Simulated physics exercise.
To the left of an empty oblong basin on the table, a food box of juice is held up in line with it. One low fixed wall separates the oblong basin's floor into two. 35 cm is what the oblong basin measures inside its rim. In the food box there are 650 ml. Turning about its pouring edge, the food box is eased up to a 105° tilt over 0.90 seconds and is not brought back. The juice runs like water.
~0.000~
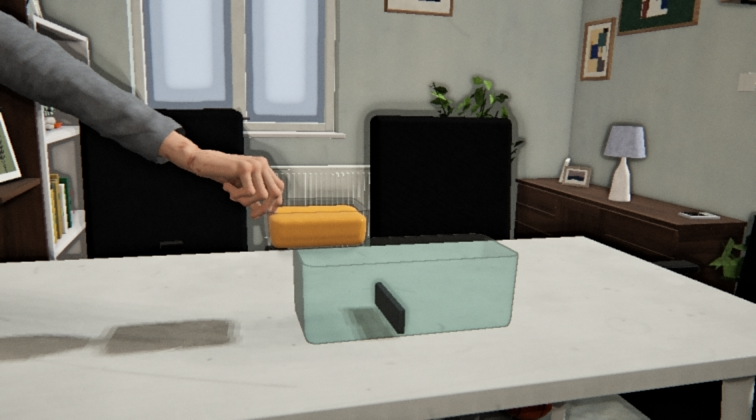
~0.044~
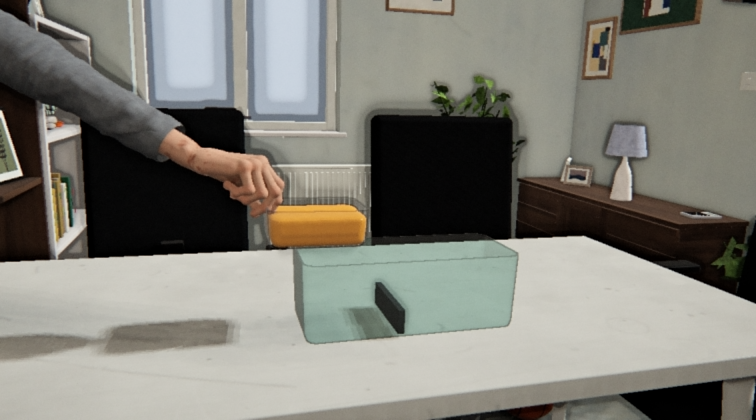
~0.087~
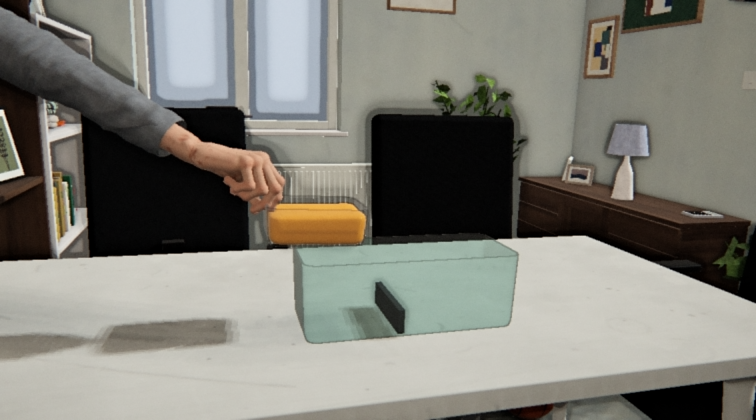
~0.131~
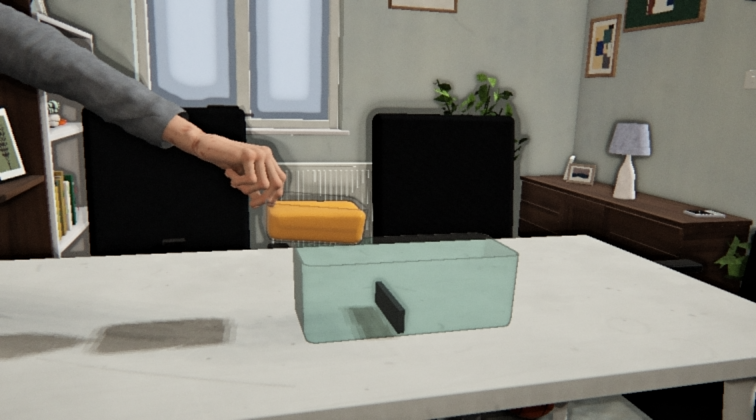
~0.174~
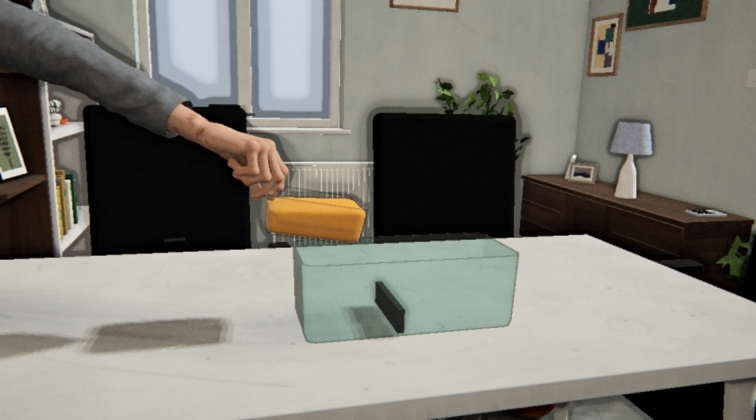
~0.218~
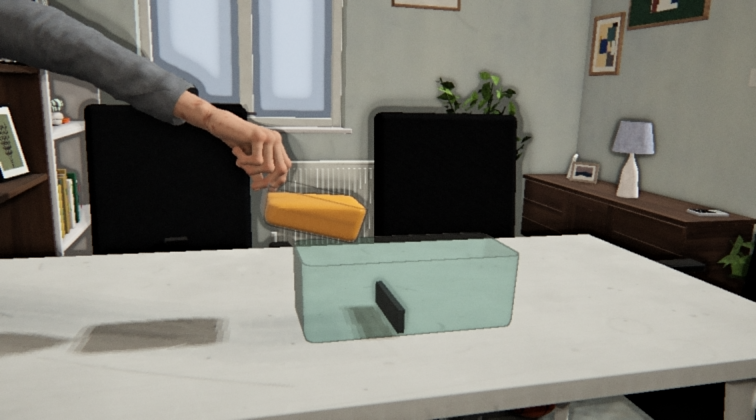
In a room with a white table, a hand beside an orange box gradually tilting rightward above a clear, pale green basin.
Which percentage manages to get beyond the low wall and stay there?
Beyond the low wall, roughly 84 per cent stays.
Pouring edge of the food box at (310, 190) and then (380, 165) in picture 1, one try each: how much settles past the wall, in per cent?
Roughly 25 per cent the first time and 85 per cent the second.
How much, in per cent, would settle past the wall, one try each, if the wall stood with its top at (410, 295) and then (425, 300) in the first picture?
In turn about 70 and 40 per cent.
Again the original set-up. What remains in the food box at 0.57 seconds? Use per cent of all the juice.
I reckon about 34 in a hundred is still held.
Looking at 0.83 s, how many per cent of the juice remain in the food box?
Roughly 3 per cent.
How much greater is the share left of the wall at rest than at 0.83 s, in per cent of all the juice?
It comes to some 6 per cent.
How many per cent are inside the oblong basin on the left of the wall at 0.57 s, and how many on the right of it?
Around 2 on the left side and 18 on the right side.
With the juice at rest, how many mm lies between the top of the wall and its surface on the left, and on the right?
Measured: Left around 36 mm, right around 20 mm.
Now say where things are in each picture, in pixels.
In the first picture, it leans 0°; its right rim is at (362, 205); the juice meets the walls at (267, 214) and (359, 211); the oblong basin's rim runs from (298, 255) to (500, 245); the wall's top is at (389, 296).
In the second picture, it leans 1°; its right rim is at (362, 205); the juice meets the walls at (267, 213) and (359, 211).
In the third picture, it leans 2°; its right rim is at (362, 205); the juice meets the walls at (267, 212) and (359, 209).
In the fourth picture, it leans 5°; its right rim is at (361, 204); the juice meets the walls at (266, 209) and (359, 207).
In the fifth picture, it leans 9°; its right rim is at (361, 204); the juice meets the walls at (266, 204) and (359, 205).
In the sixth picture, it leans 14°; its right rim is at (361, 204); the juice meets the walls at (265, 199) and (360, 202).
Then, 0.57 s in, the tilt is 74° and 33 per cent is still to pour, 2 is left of the wall and 17 right of it.
Then, 0.83 s in, the tilt is 104° and 3 per cent is still to pour, 7 is left of the wall and 82 right of it.
Then, 1.10 s in, the tilt is 105° and 0 per cent is still to pour, 13 is left of the wall and 84 right of it.
Then, 1.40 s in, the tilt is 105° and 0 per cent is still to pour, 13 is left of the wall and 84 right of it.
Finally, 13 per cent lies left of the wall, 84 right of it and 3 outside.
